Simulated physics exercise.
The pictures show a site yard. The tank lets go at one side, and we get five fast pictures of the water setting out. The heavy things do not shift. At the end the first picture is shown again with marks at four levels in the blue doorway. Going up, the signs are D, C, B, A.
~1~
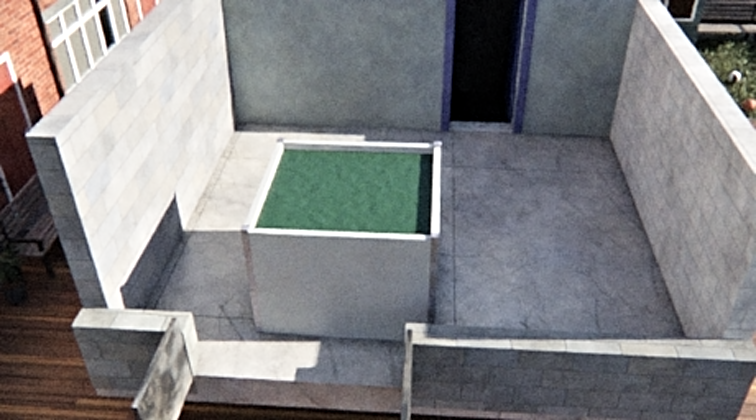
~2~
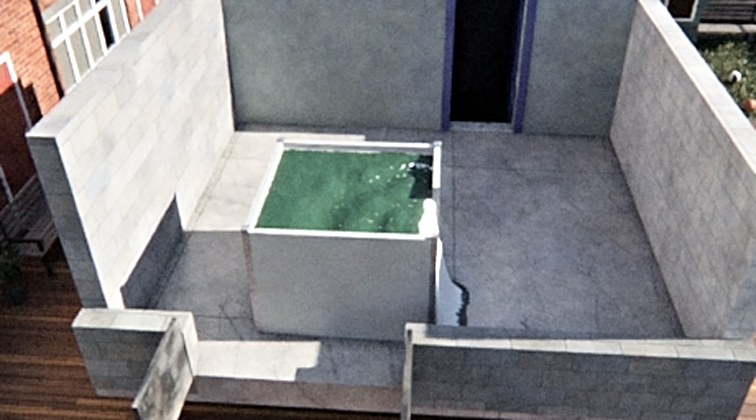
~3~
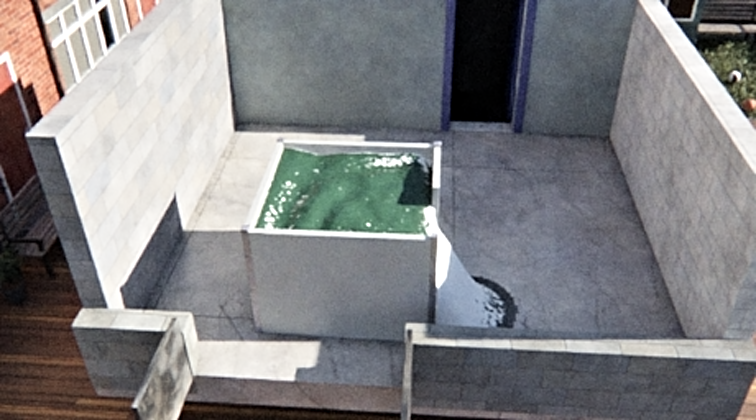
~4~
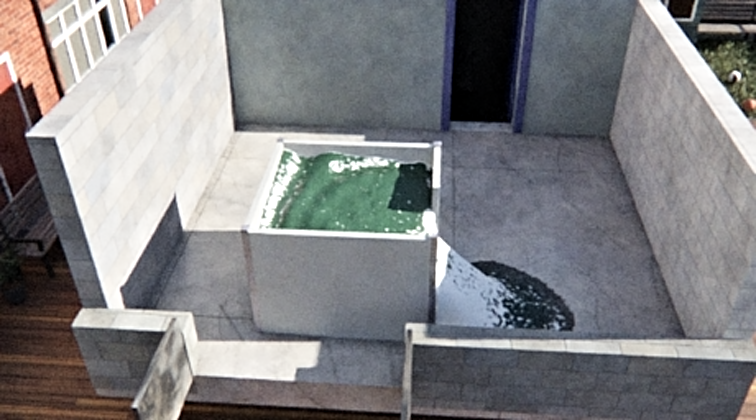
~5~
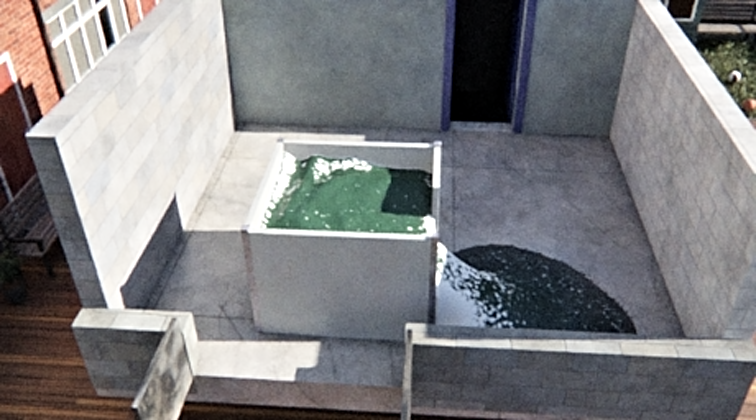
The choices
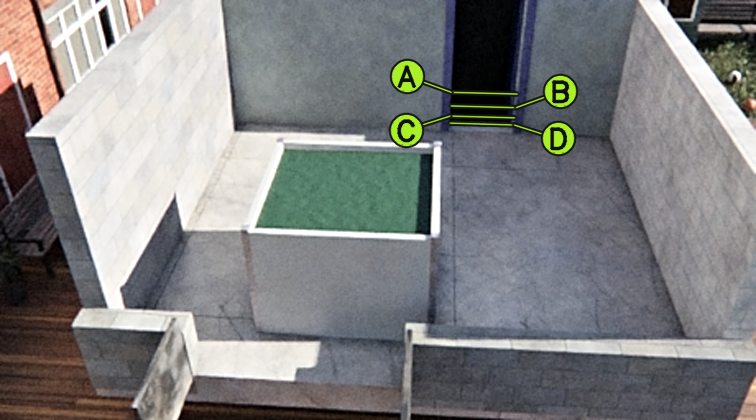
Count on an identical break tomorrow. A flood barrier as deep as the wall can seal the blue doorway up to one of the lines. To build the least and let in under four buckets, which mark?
It is C.
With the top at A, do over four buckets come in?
No.
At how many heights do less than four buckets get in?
Three.
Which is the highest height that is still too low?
The answer is D.
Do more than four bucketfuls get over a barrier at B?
No, that is safe.
On the marked copy, A at (484, 93); B at (483, 106); C at (482, 116); D at (481, 124); from the bottom up D, C, B, A.
With A, nothing gets over.
With B, nothing gets over.
With C, a bucket or two gets in.
With D, about 10 bucketfuls get in.
